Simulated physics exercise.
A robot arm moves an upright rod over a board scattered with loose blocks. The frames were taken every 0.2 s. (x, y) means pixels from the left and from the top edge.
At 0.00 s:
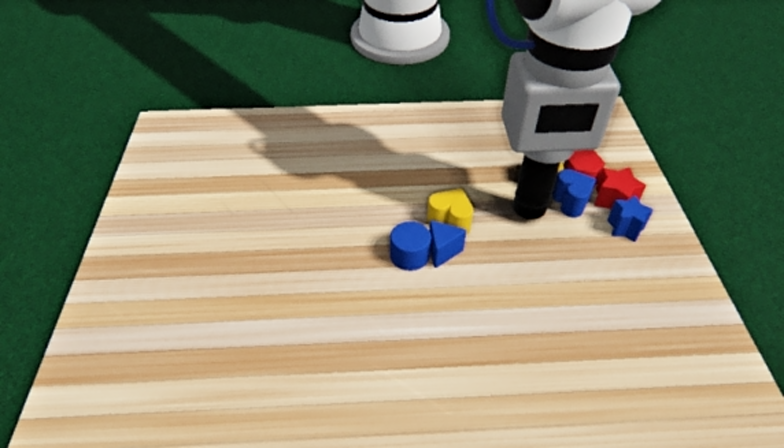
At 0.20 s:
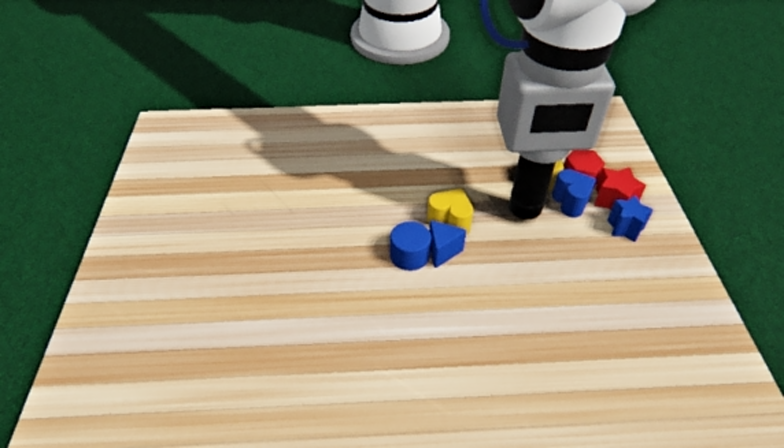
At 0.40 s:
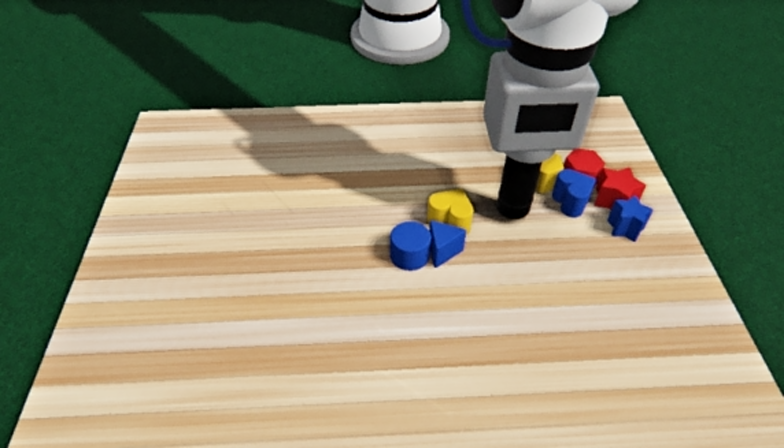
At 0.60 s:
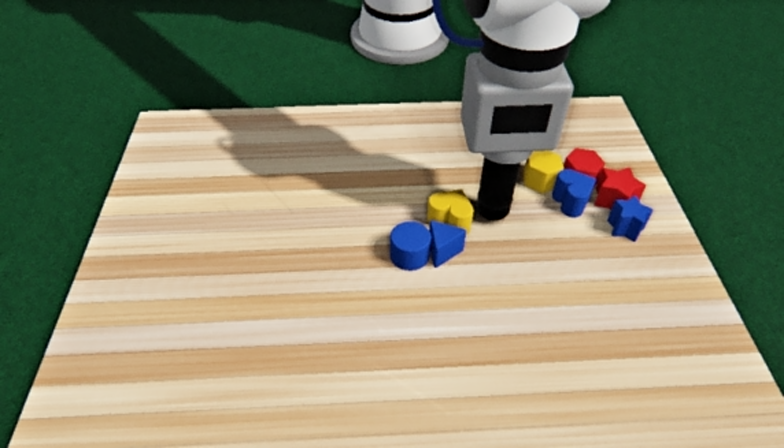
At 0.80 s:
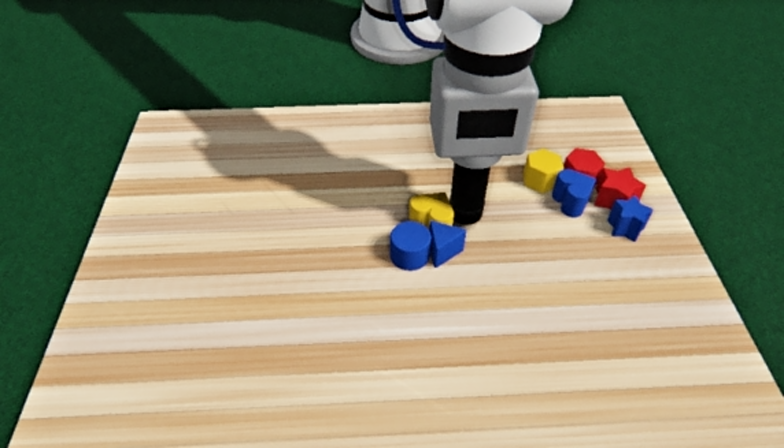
On a pale striped wooden board over a green surface, the view looks down from a fixed, raised angle. A white and grey robot arm holds a black rod upright between a yellow heart, blue circle and blue triangle near the middle and a cluster of red, blue and yellow blocks at right. The rod slides left, away from the cluster, and pushes the heart slightly left.
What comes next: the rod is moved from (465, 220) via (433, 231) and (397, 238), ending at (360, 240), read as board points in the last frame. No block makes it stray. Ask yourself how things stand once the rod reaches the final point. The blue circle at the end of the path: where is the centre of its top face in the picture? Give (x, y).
The blue circle ends near (394, 247).
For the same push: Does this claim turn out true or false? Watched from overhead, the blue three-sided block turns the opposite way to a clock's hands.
The statement is correct.
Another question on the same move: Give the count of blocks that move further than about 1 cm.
The number is two.
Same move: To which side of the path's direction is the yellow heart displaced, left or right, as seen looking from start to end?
It is displaced to the right.
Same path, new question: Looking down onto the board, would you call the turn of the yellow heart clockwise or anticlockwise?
Spin direction: Clockwise.
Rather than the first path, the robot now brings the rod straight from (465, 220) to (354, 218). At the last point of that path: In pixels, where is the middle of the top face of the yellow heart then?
At pixel (336, 220).
The first path, step by step. One third of the way, rod at (433, 225); blue circle at (403, 240); yellow heart at (399, 207).
Two thirds of the way, rod at (397, 231); blue circle at (395, 247); yellow heart at (366, 205), turned 50° clockwise; blue three-sided block at (443, 235), turned 25° anticlockwise.
At the end, rod at (360, 233); blue circle at (394, 247); yellow heart at (343, 197), turned 70° clockwise; blue three-sided block at (443, 235), turned 25° anticlockwise.
